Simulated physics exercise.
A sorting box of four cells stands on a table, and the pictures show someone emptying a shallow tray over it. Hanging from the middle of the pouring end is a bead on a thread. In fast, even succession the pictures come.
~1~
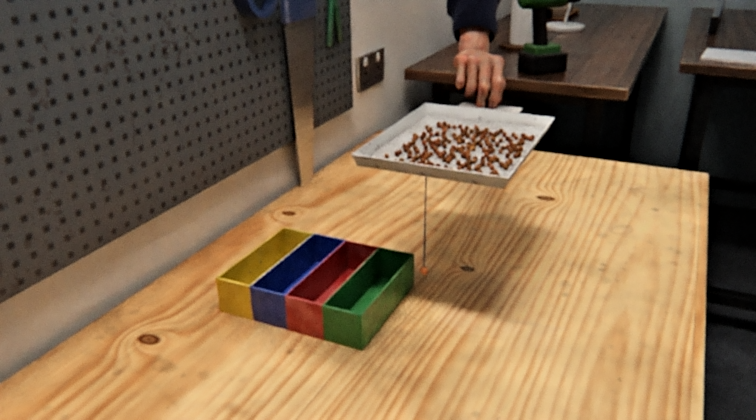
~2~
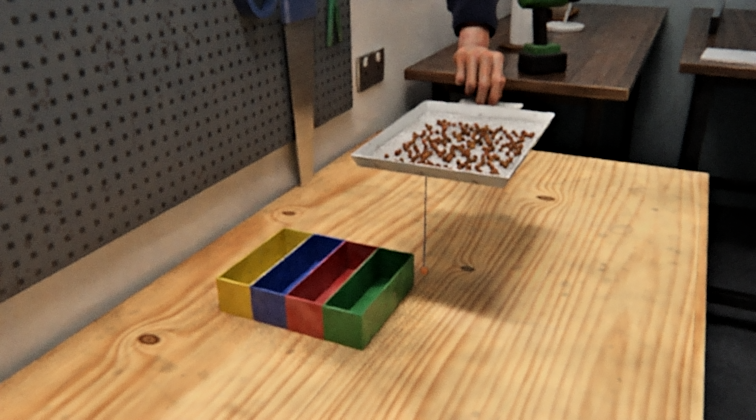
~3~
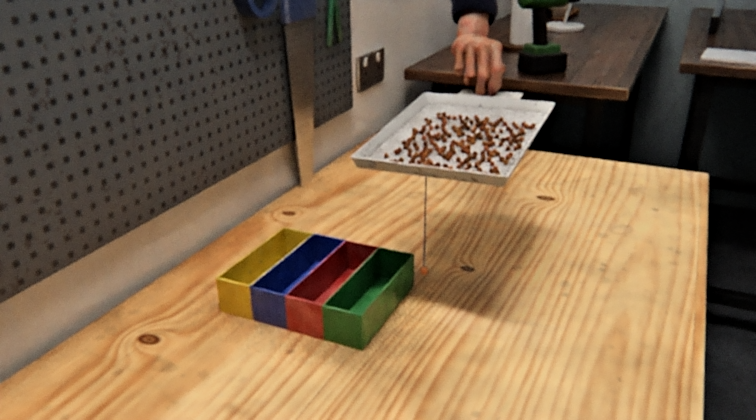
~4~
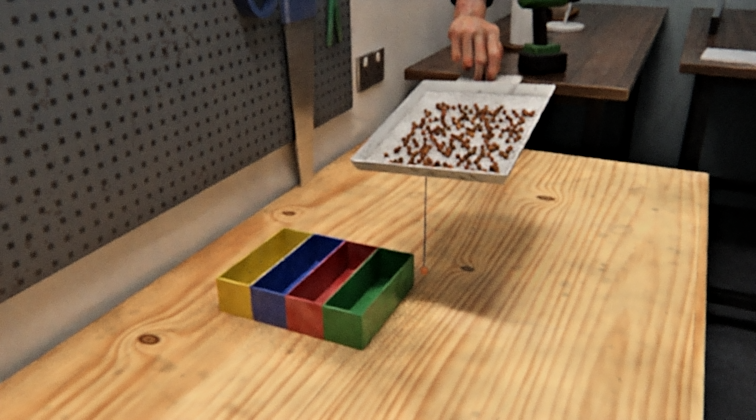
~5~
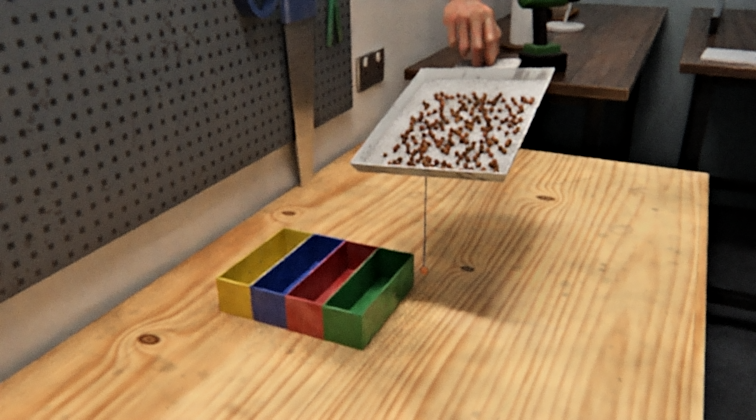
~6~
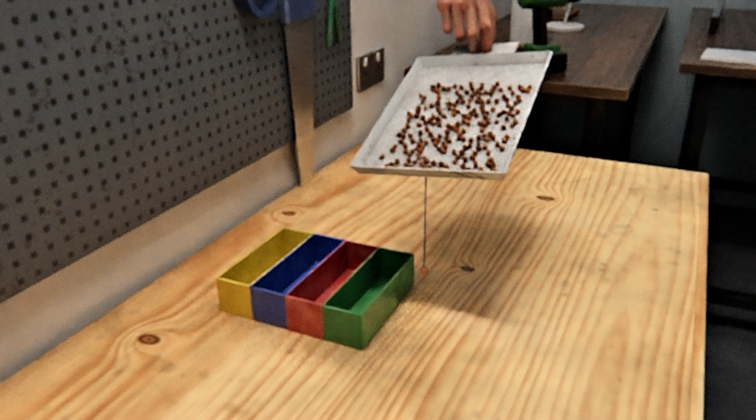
A hand raising the far end of a shallow white tray of small brown balls beside a four-coloured sorting box.
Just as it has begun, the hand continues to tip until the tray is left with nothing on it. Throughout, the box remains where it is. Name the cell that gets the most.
Green.
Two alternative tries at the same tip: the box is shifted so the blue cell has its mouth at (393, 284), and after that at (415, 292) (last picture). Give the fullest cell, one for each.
It would be that yellow cell the first time and yellow the second time.
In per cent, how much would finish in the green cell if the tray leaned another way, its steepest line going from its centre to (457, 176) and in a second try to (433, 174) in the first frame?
Lab note: Try 1 = 0 %, try 2 = 10 %.
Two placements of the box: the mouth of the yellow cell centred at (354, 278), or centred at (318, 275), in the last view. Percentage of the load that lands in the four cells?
Close to 90 %, followed by close to 100 %.
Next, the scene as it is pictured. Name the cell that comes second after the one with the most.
The cell in red.
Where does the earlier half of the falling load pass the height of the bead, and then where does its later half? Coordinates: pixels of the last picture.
I'd say close to (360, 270) at first and close to (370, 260) later on.
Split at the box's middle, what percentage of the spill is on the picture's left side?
0 per cent, about.
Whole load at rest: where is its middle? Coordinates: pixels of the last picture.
Around (357, 314), give or take.
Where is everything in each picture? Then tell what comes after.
Corners of the pouring end at (357, 153) and (504, 175), level; middle of the load at (462, 148), cereal balls; bead on its thread at (424, 270); yellow cell at (235, 295); blue cell at (269, 304); red cell at (305, 314); green cell at (342, 324), in the first picture.
Corners of the pouring end at (357, 154) and (504, 175), level; middle of the load at (462, 146), in the second picture.
Corners of the pouring end at (357, 155) and (504, 174), tipped barely, lowest at the left corner; middle of the load at (462, 141), in the third picture.
Corners of the pouring end at (356, 158) and (503, 172), tipped a little, lowest at the left corner; middle of the load at (462, 135), in the fourth picture.
Corners of the pouring end at (356, 161) and (502, 170), tipped clearly, lowest at the left corner; middle of the load at (461, 129), in the fifth picture.
Corners of the pouring end at (355, 163) and (501, 169), tipped clearly, lowest at the left corner; middle of the load at (458, 124), about a quarter on the move; yellow cell at (235, 295); blue cell at (269, 304); red cell at (305, 314); green cell at (342, 324), in the sixth picture.
Soon after the last picture, tray tipped steeply; most on the tray; a small part in the red cell; a stray few in the green cell; a stray few in the blue cell; about a quarter falling or outside the box.
A little later, tray tipped past a quarter turn; a stray few on the tray; about half in the green cell; about a quarter in the red cell; a stray few in the blue cell; about a third falling or outside the box.
Later still, tray tipped past a quarter turn; about half in the green cell; about a quarter in the red cell; a stray few in the blue cell; about a quarter falling or outside the box.
At rest, tray tipped past a quarter turn; about half in the green cell; about a quarter in the red cell; a stray few in the blue cell; none in the yellow cell; about a quarter outside the box.
